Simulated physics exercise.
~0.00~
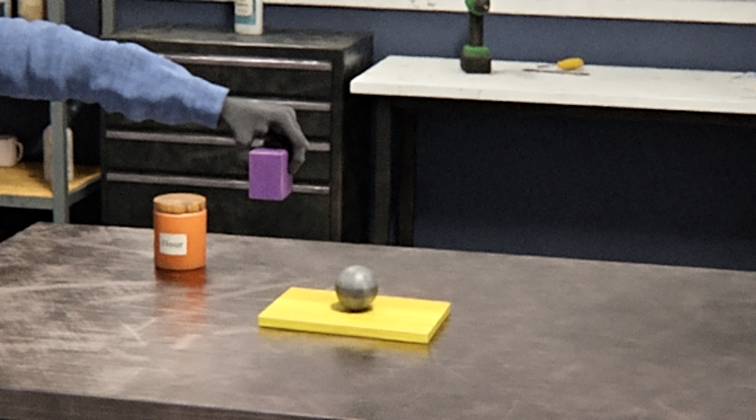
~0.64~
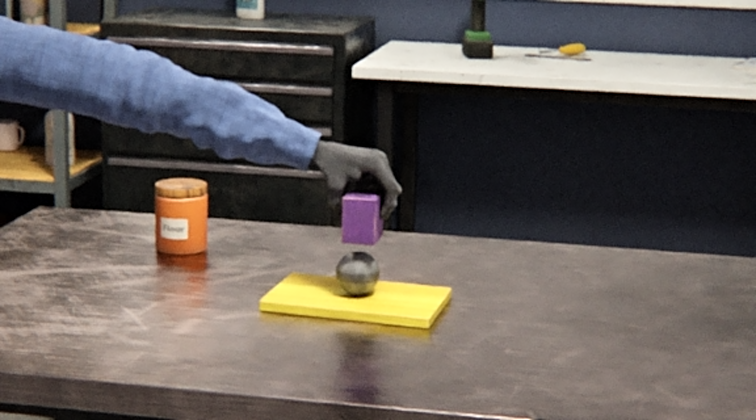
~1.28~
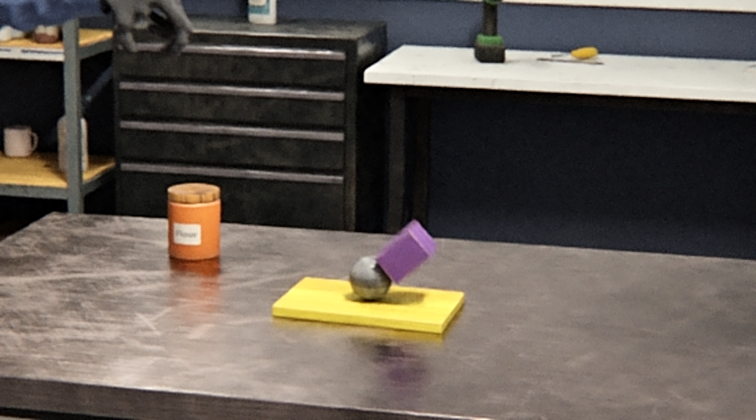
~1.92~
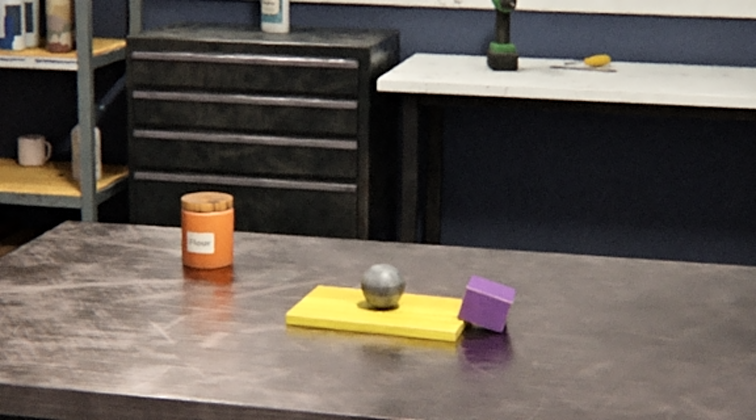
The footage shows a gloved hand carrying a purple block rightward and lowering it onto a grey ball on a yellow board, near an orange jar. Once released, the block tips and tumbles off to the right, ending against the board's edge while the ball stays put.
